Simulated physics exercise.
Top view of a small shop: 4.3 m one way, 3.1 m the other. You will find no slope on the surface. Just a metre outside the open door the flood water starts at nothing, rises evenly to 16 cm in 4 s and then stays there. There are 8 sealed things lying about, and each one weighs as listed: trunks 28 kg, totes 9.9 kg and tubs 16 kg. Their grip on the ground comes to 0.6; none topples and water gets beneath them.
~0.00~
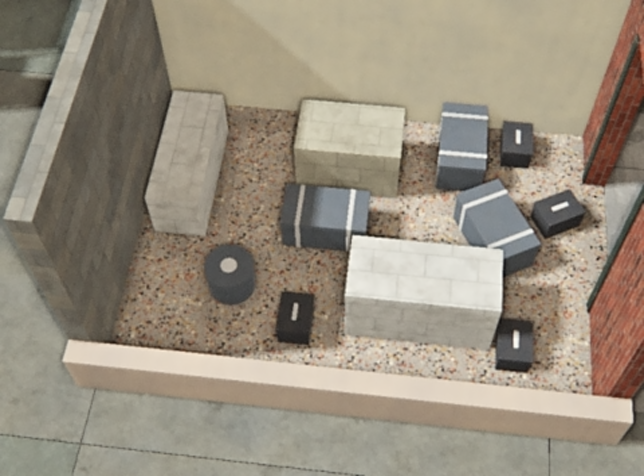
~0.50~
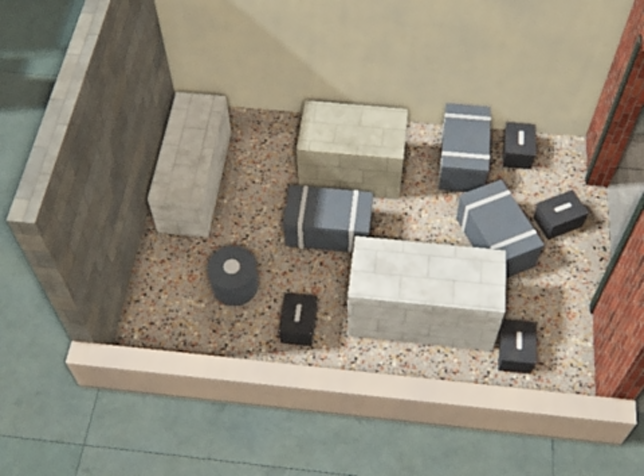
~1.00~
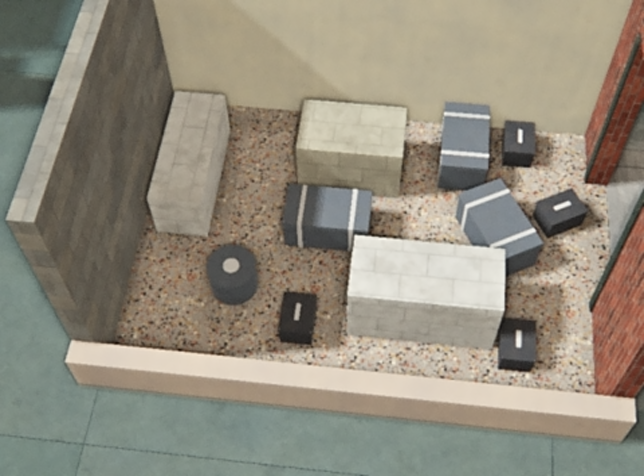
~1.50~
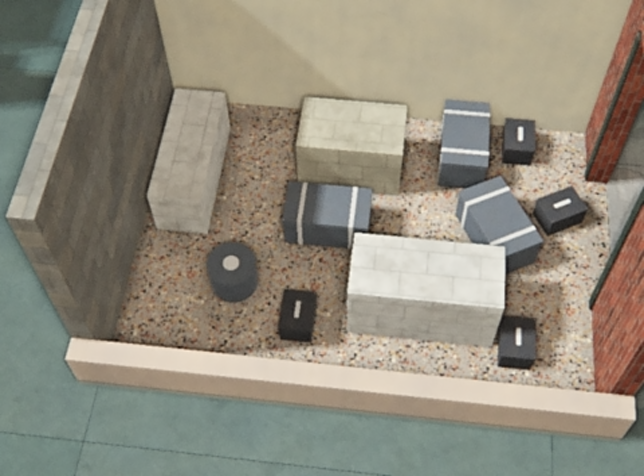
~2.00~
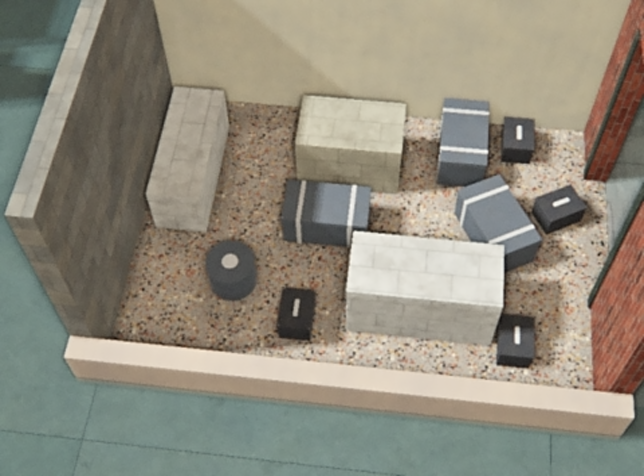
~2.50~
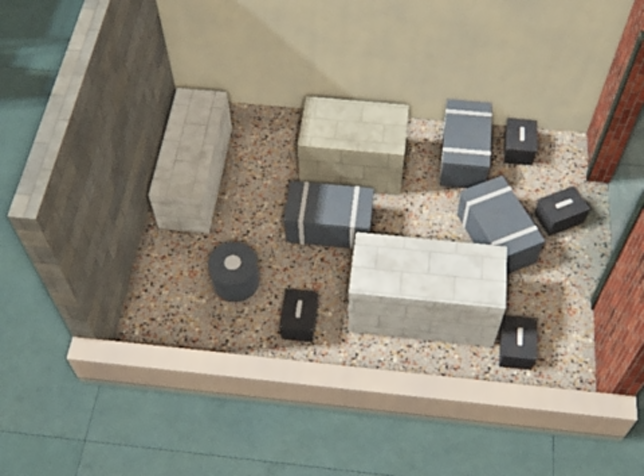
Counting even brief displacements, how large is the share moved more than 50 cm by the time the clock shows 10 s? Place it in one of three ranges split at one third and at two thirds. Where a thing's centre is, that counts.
The share that gets pushed that far will be a third to two thirds.
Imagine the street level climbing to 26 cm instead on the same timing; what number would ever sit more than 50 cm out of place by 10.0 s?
I count 6 of them in that case.
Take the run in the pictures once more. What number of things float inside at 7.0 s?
Total: 1.
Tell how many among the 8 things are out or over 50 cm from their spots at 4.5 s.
I make it 1 by then.
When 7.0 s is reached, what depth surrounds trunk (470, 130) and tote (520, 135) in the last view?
About 8 and 9 cm.
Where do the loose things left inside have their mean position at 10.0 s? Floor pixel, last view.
About (389, 241).
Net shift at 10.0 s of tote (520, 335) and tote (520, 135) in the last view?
First 30 cm, then 50 cm.
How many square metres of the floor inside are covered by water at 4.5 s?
Wet: Near 2.5 m2.
After 3.5 s 0 of 8 are over 50 cm from their spots; 0 afloat.
After 4.5 s 1 of 8 are over 50 cm from their spots; 1 afloat.
After 7.0 s 2 of 8 are over 50 cm from their spots; 1 afloat.
After 10.0 s 4 of 8 are over 50 cm from their spots, and 4 have been at some point; 3 afloat.
